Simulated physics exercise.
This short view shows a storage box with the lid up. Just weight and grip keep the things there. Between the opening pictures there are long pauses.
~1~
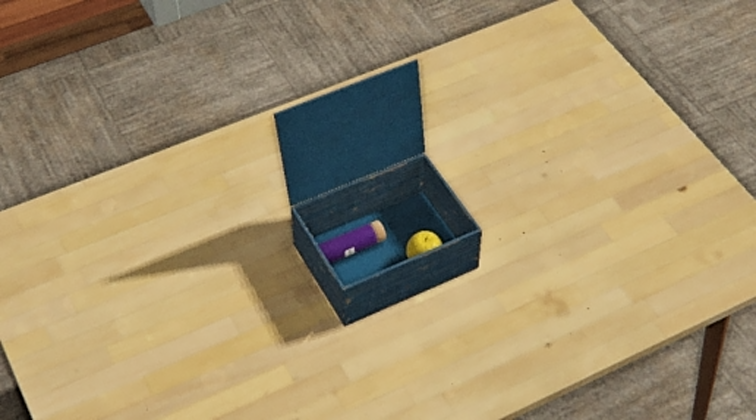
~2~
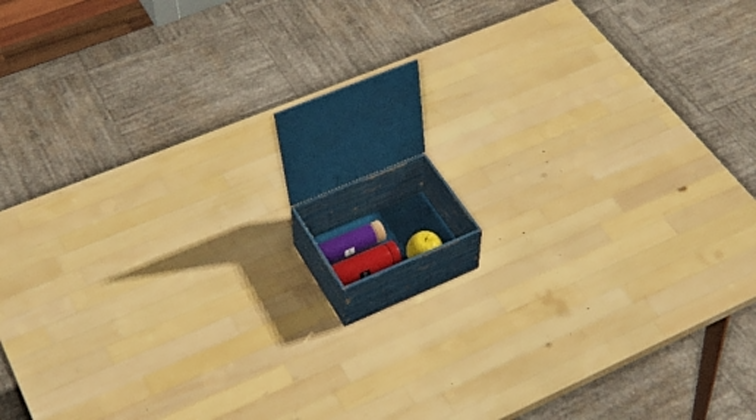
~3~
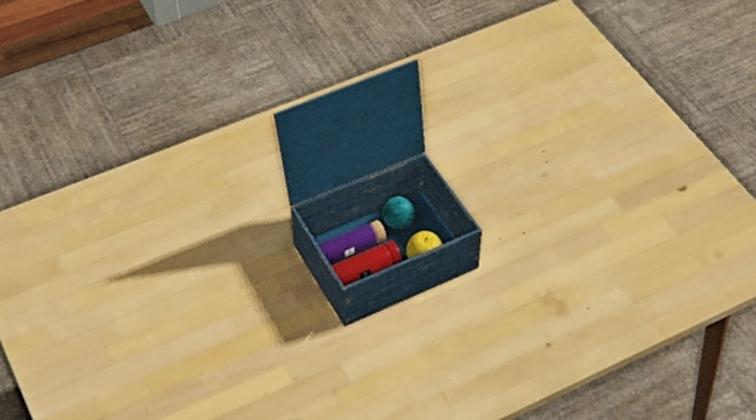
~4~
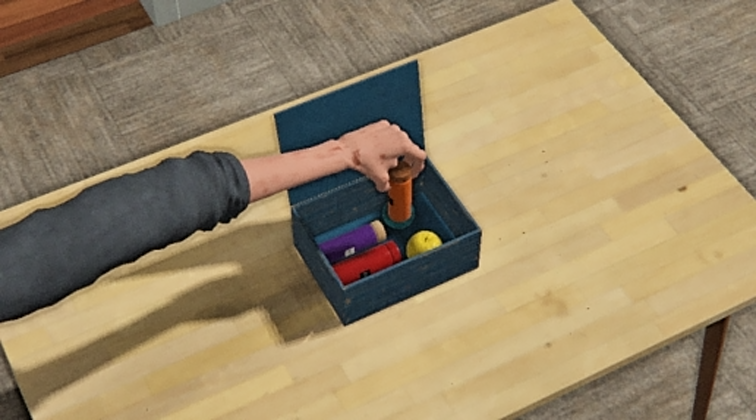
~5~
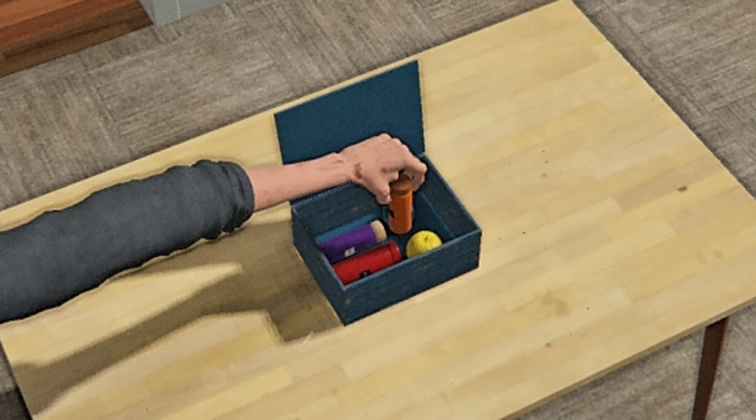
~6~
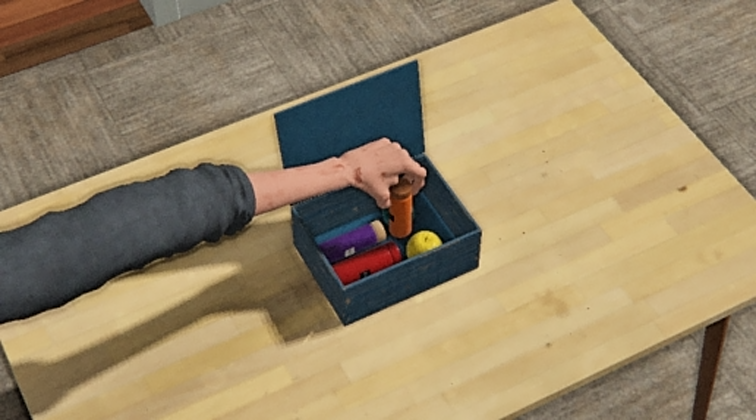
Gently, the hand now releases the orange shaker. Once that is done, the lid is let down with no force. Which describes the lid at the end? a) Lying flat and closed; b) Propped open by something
Answer: A.
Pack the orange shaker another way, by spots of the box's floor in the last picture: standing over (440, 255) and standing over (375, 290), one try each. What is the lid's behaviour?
In the first case it closes; in the second case it stays ajar.
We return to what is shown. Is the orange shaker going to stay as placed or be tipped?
Observation: It tilts over.
Then, 0.40 s on from there, orange shaker turned 72° from how it was put near (405, 206); red shaker shifted a little.
Then, 1.20 s on from there, lid 85° above the rim; orange shaker on its side near (417, 235); red shaker shifted about its own width; yellow apple shifted a little.
Then, 1.60 s on from there, lid 53° above the rim; orange shaker on its side near (417, 234); red shaker shifted about its own width; yellow apple shifted a little.
Then, 1.90 s on from there, lid 12° above the rim; orange shaker on its side near (417, 234); red shaker shifted about its own width; yellow apple shifted a little.
In the end, lid shut; toppled in the box, orange shaker; moved from the start, red shaker; the other 3 unmoved. At the end, from the last picture's camera, orange shaker near (414, 234).
